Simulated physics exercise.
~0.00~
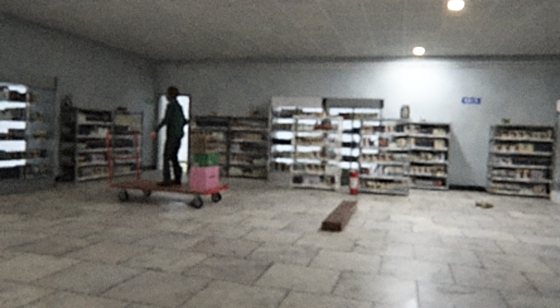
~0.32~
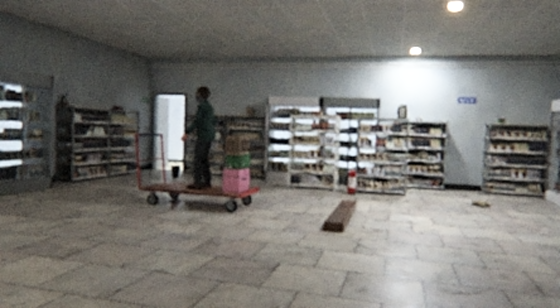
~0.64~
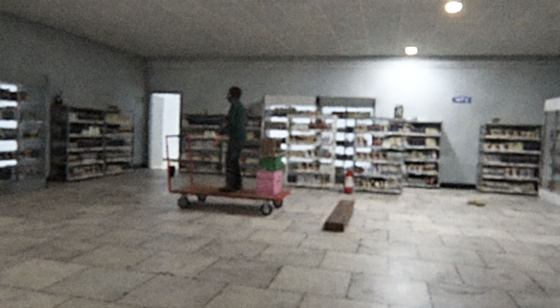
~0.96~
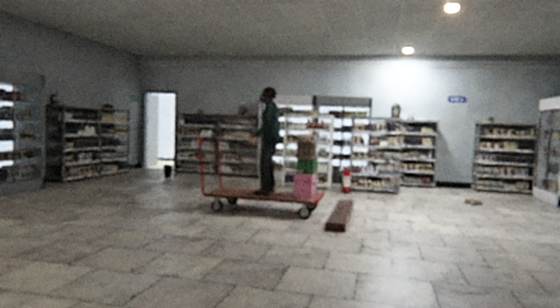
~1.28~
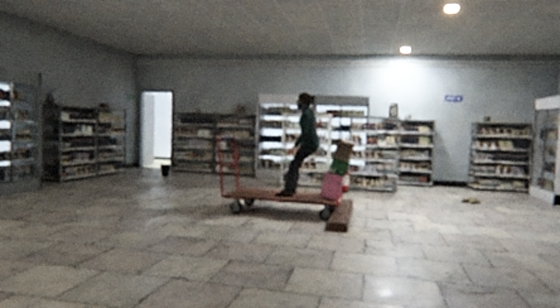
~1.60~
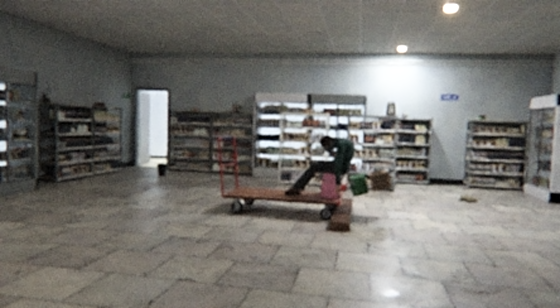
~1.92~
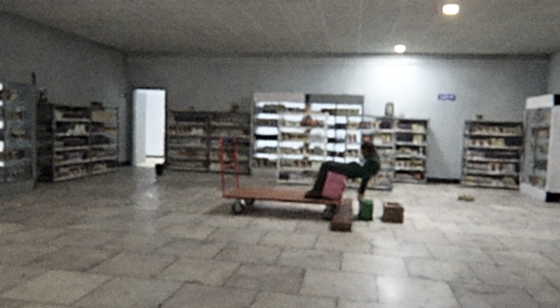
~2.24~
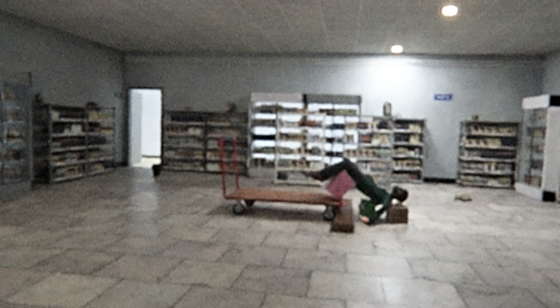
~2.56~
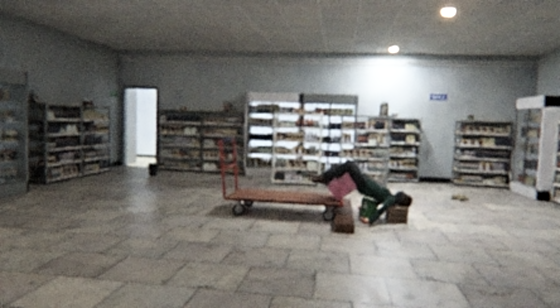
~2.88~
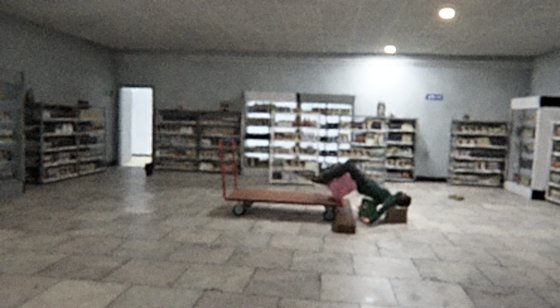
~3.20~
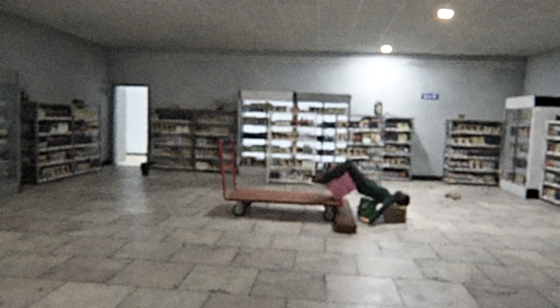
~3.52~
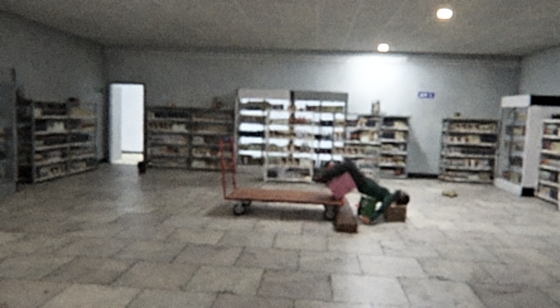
Red trolley rolling right and stopping at a low kerb, its standing rider and stacked boxes toppling forward, pink box staying aboard.
